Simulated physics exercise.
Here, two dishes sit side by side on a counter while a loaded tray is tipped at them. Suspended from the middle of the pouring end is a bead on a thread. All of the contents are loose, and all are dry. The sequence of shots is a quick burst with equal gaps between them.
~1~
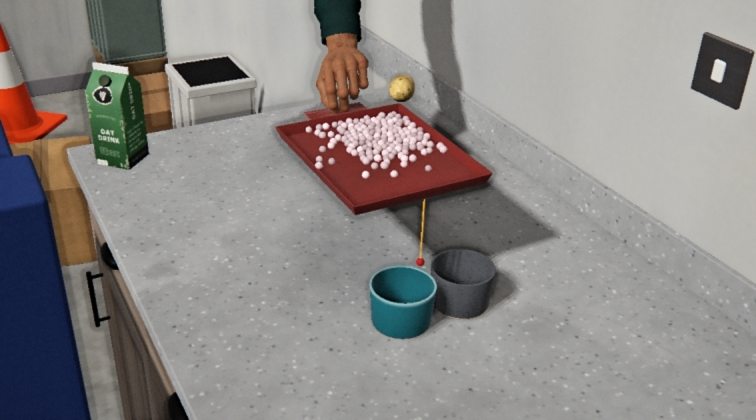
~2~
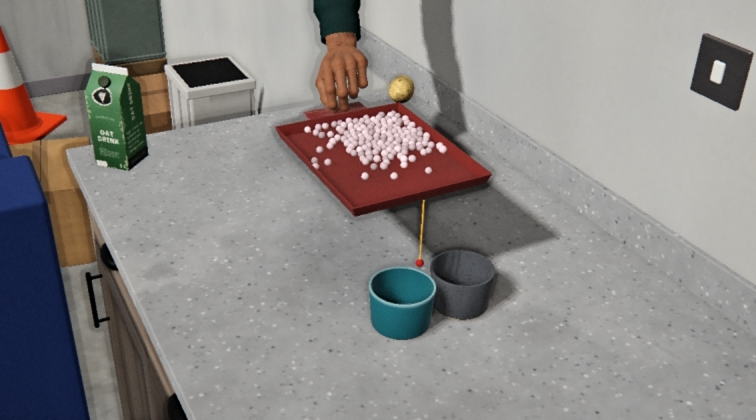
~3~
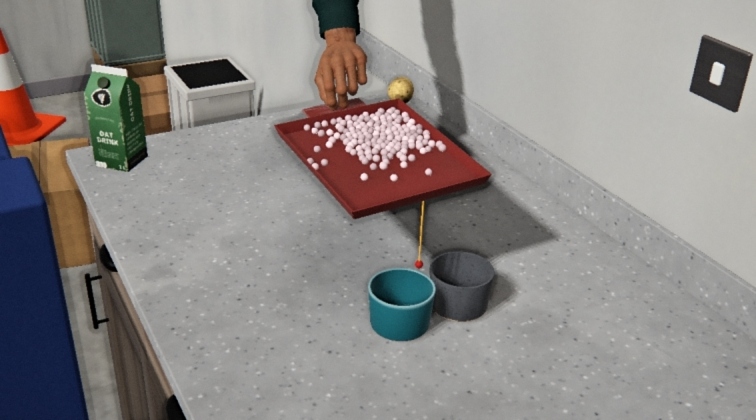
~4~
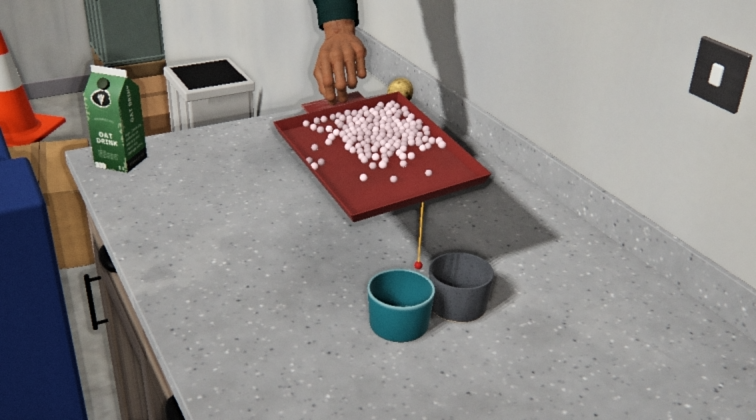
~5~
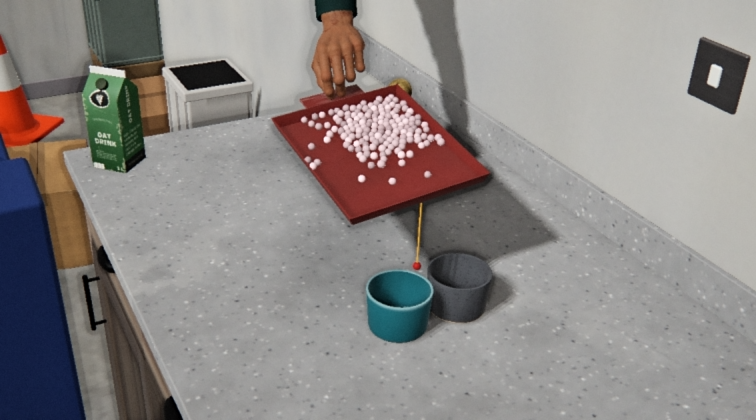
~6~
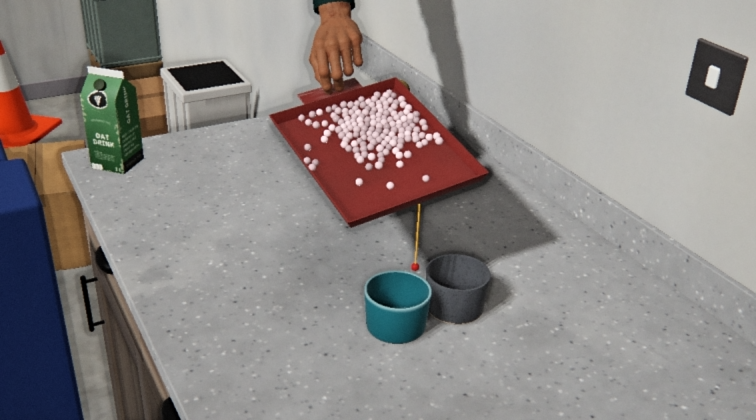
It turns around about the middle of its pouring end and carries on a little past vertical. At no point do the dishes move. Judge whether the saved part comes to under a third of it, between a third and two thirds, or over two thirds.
The saved part comes to under a third of it.
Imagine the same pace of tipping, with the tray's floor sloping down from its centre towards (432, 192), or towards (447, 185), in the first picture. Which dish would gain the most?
For the first place you'd get the right-placed dish, for the second the right-placed dish.
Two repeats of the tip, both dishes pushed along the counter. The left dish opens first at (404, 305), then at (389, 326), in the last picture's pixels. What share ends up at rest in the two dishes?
Close to 10 in a hundred, then close to 10 in a hundred.
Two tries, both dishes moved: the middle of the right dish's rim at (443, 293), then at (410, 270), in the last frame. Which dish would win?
Attempt 1: The one on the left side. Attempt 2: The one on the left side.
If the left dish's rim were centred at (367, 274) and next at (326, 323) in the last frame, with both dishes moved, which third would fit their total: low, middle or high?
The earlier try, under a third; the later try, the middle third.
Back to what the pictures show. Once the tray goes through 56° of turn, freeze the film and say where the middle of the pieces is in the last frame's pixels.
Close to (354, 241).
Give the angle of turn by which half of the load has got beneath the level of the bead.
Somewhere around 60 degrees.
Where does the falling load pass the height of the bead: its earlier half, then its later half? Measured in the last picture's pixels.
Initially about (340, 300); subsequently about (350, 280).
Soon after the last picture, tray tipped steeply; about half on the tray; a stray few in the left dish; about a third outside both; a small part in the air.
A little later, tray tipped right over; a small part in the left dish; nearly all outside both; a stray few in the air.
Later still, tray tipped past a quarter turn; a small part in the left dish; nearly all outside both.
By the end, tray tipped past a quarter turn; a small part in the left dish; none in the right dish; nearly all outside both.
